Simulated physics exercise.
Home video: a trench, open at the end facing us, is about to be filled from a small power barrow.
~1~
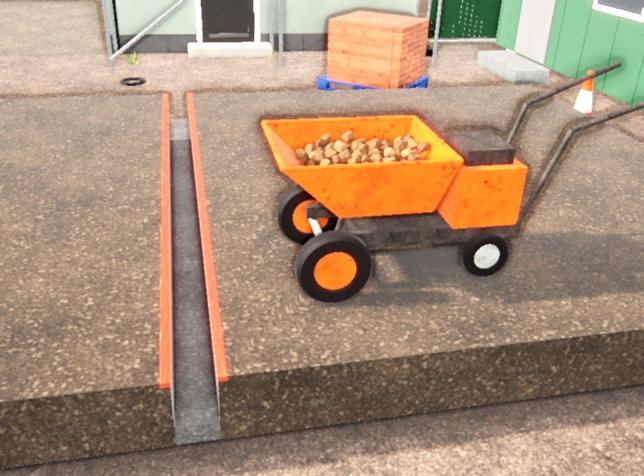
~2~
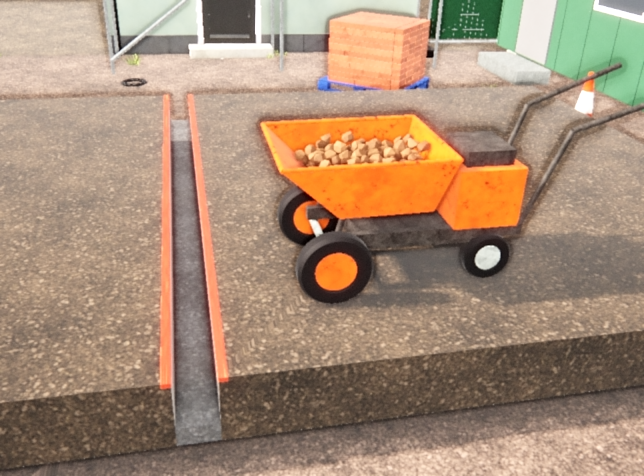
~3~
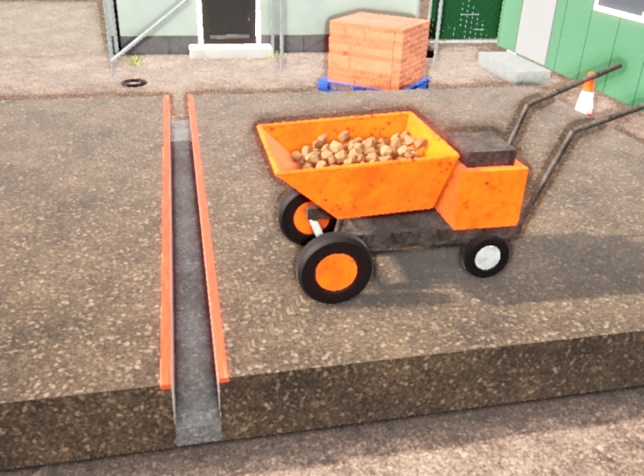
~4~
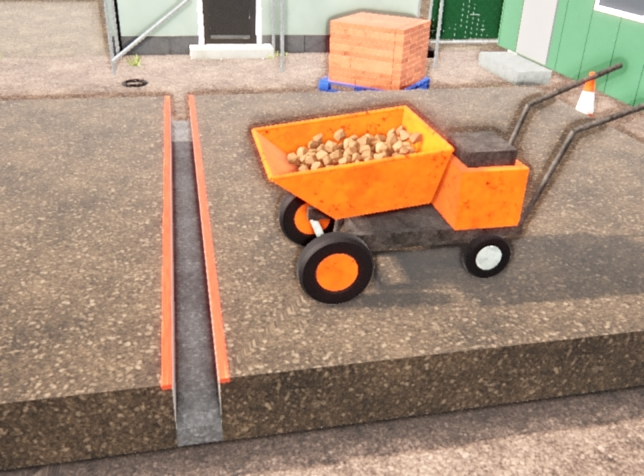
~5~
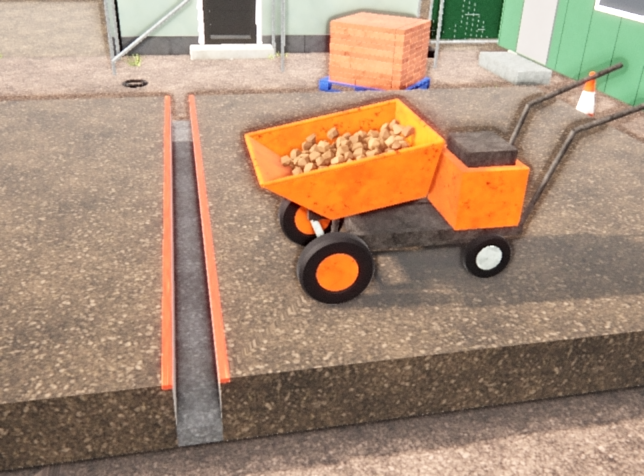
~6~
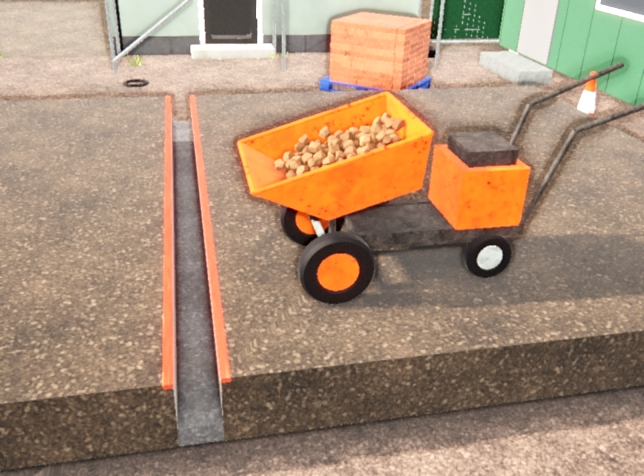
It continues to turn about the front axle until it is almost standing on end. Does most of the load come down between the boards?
Yes, mostly in.
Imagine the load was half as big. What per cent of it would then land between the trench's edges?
Estimate: Close to 100 %.
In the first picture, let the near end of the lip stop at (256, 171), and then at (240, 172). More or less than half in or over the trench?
Spot 1 gives the minor portion, spot 2 gives the minor portion.
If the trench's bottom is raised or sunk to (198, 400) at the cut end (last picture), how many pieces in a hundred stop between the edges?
It works out to some 50 percent.
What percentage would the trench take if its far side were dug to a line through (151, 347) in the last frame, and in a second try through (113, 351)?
In order, some 100 and some 100 percent.
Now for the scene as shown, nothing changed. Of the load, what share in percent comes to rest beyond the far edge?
Estimate: Around 15 per cent.
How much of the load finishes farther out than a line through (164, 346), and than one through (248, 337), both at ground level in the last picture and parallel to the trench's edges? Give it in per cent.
I'd put it near 10 in a hundred, then near 90 in a hundred.
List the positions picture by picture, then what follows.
In the first picture, lip of the skip at (284, 170), level; top of the load at (373, 154), clay clods; first edge of the trench at (218, 338); far edge at (165, 344), the trench under half as wide as the skip, and about as deep as wide.
In the second picture, lip of the skip at (283, 172), level; top of the load at (373, 154).
In the third picture, lip of the skip at (278, 175), tipped barely; top of the load at (370, 153).
In the fourth picture, lip of the skip at (272, 179), tipped a little; top of the load at (381, 148).
In the fifth picture, lip of the skip at (263, 185), tipped a little; top of the load at (374, 144).
In the sixth picture, lip of the skip at (254, 193), tipped clearly; top of the load at (377, 140); first edge of the trench at (221, 340); far edge at (168, 345).
Soon, skip tipped steeply; all in the skip.
A while on, skip tipped right over; about half in the skip; about half in or heaped over the trench; a small part beyond it.
Towards the end, skip tipped right over; a small part in the skip; most in or heaped over the trench; a small part beyond it.
Finally, skip tipped right over; a small part in the skip; most in or heaped over the trench; a small part beyond it.
